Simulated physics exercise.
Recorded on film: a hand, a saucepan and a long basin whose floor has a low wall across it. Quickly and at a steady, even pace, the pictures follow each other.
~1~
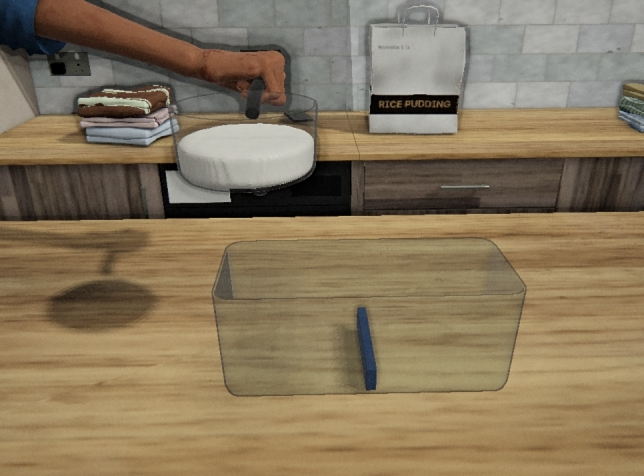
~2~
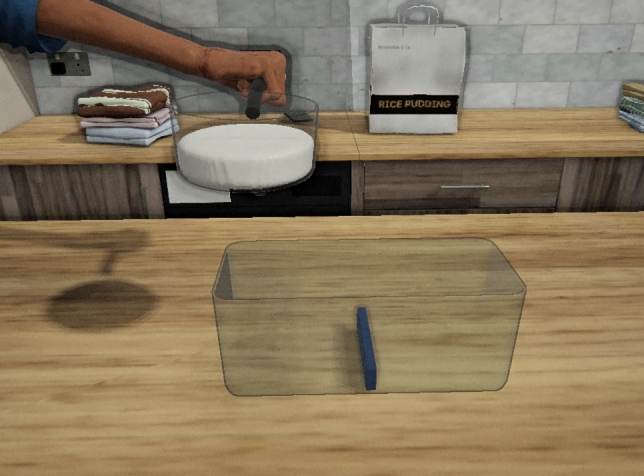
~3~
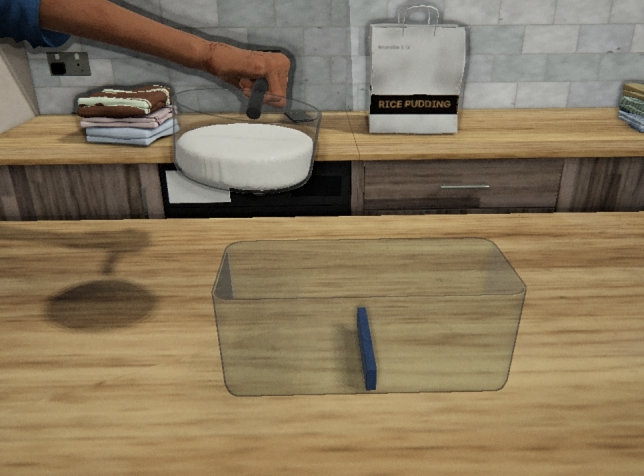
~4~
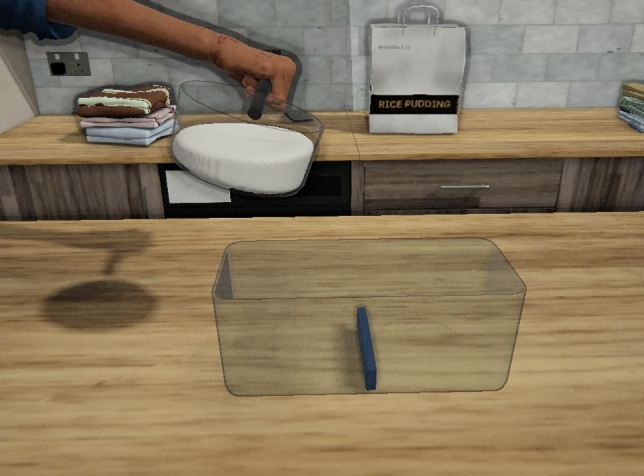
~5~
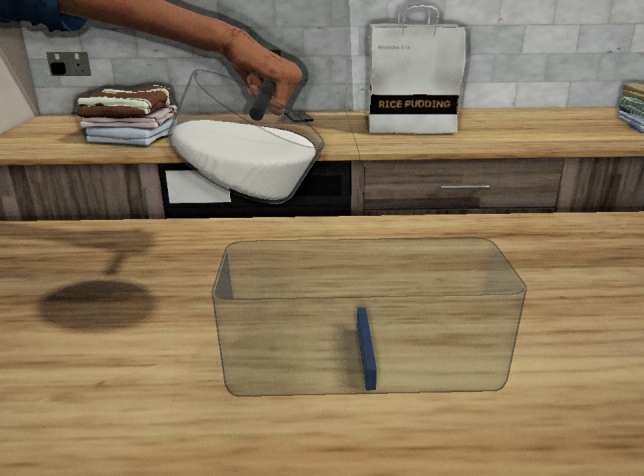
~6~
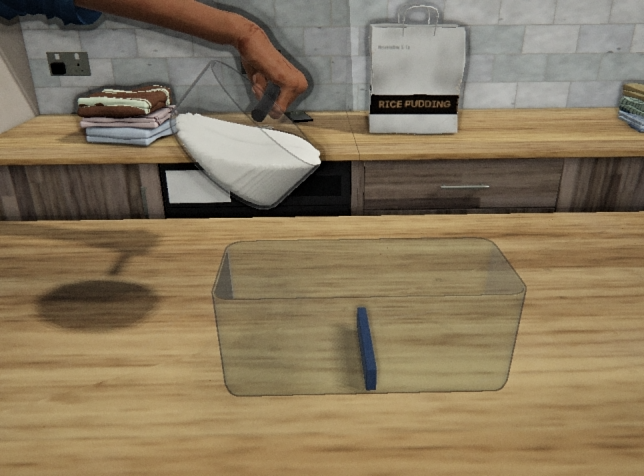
At the start, a hand holds a clear saucepan of white milk level above a wooden counter, behind and left of a long, clear basin with a low blue wall inside. The hand then tilts the pan to the right, slowly at first, then steeply, and the milk slants inside it.
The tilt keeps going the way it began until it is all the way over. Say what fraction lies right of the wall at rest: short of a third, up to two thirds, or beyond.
The share right of the wall does not reach a third.
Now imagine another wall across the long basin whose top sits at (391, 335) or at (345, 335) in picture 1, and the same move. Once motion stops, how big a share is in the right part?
Roughly 20 per cent, and 50 per cent.
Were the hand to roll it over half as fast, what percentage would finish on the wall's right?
Roughly 35 in a hundred.
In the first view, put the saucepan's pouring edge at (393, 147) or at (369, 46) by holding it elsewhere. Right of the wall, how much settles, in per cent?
Roughly 75 in a hundred the first time and 70 in a hundred the second.
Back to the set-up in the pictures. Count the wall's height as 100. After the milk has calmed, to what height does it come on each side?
The left part 50 per cent, the right part 20.
A moment on, the saucepan is tipped right over and 12 per cent is still to pour, 39 is left of the wall and 1 right of it.
Next, the saucepan is tipped right over and 1 per cent is still to pour, 77 is left of the wall and 15 right of it.
Then the saucepan is tipped right over and 0 per cent is still to pour, 70 is left of the wall and 22 right of it.
Later the saucepan is tipped right over and 0 per cent is still to pour, 69 is left of the wall and 25 right of it.
Finally, 69 per cent lies left of the wall, 25 right of it and 6 outside.
